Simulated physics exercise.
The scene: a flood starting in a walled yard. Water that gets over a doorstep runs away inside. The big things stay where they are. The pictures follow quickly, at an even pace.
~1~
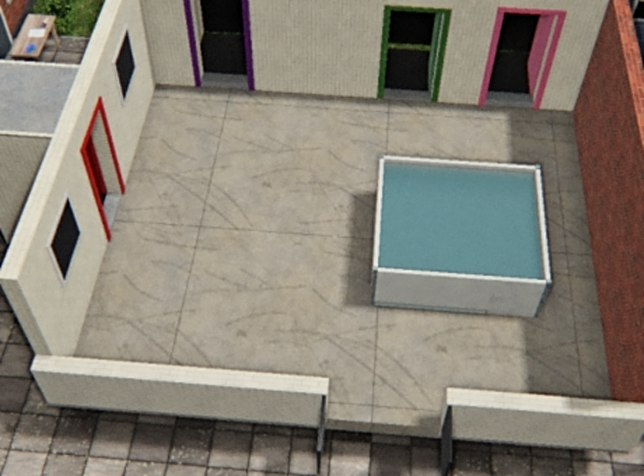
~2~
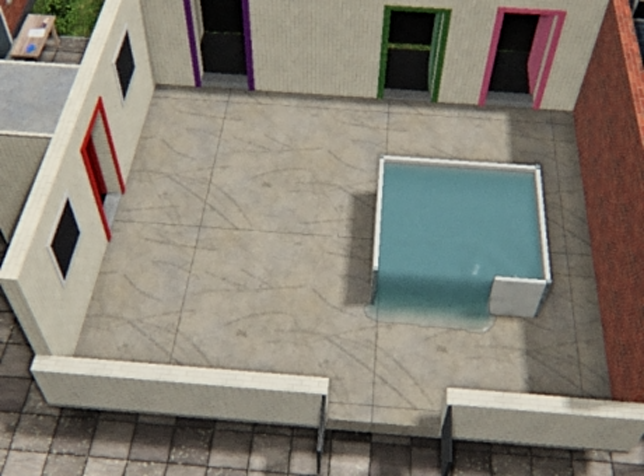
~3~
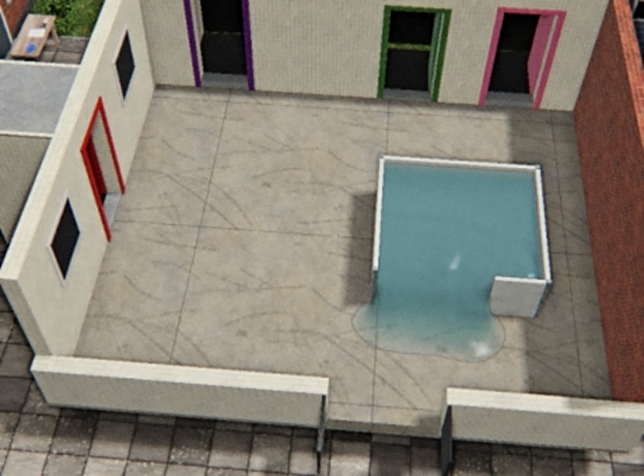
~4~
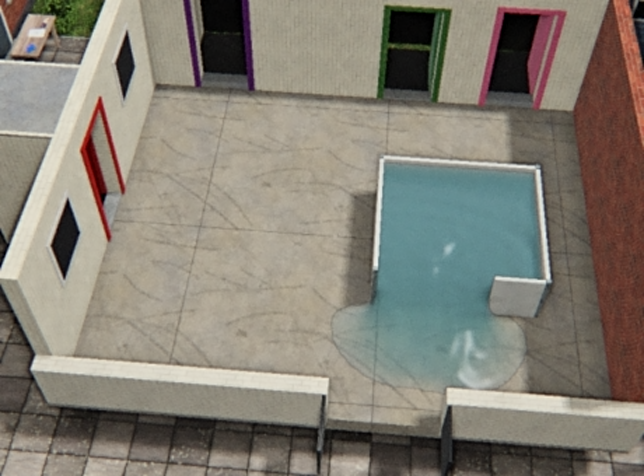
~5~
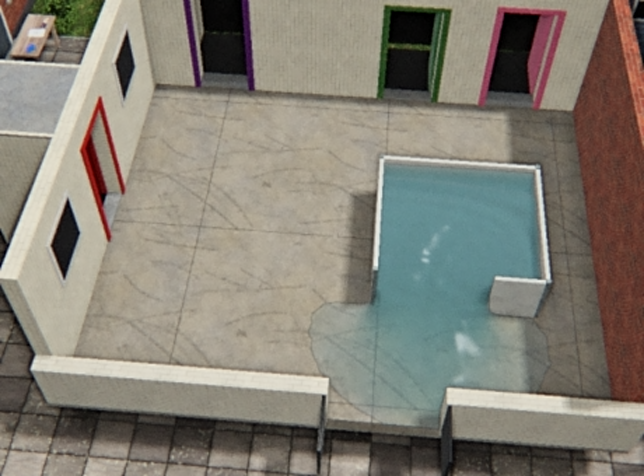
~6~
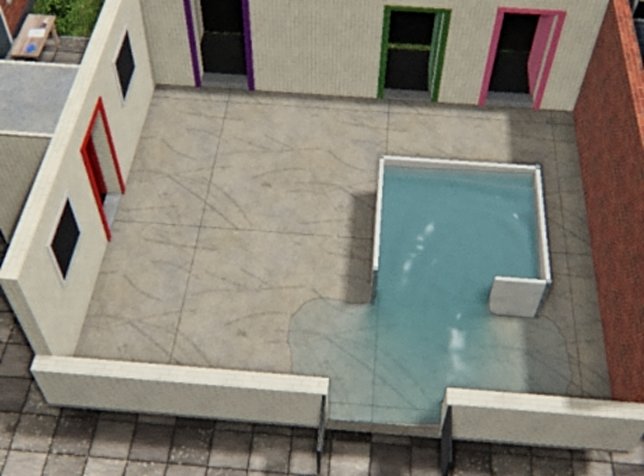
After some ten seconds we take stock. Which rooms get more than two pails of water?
The pink door stays under that; the green door stays under that; the red door stays under that; the purple door stays under that.
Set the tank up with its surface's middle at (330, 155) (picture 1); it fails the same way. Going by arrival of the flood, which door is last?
That is the one in pink.
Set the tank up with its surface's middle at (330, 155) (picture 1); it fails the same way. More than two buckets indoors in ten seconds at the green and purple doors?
Then: Green door holds; purple door passes that mark.
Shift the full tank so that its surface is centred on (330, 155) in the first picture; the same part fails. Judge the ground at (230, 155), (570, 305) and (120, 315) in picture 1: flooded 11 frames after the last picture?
In that order: No water, clear, wet.
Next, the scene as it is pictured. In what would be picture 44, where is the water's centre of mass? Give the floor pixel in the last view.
Near (414, 263).
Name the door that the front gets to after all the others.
It is the purple door.
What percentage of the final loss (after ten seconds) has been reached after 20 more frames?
Roughly 65 per cent.
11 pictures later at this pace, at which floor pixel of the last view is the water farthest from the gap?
Near (91, 383).
A moment on, water covers 15 % of the floor; the pink door not reached, the green door not reached, the red door not reached, the purple door not reached.
Next, water covers 25 % of the floor; the pink door not reached, the green door not reached, the red door not reached, the purple door not reached.
Then, water covers 40 % of the floor; the pink door not reached, the green door not reached, the red door wet at the sill, nothing in, the purple door not reached.
Later, water covers 65 % of the floor; the pink door under two buckets in, the green door wet at the sill, nothing in, the red door wet at the sill, nothing in, the purple door not reached.
In the end, water covers 90 % of the floor; the pink door under two buckets in, the green door under two buckets in, the red door wet at the sill, nothing in, the purple door wet at the sill, nothing in.
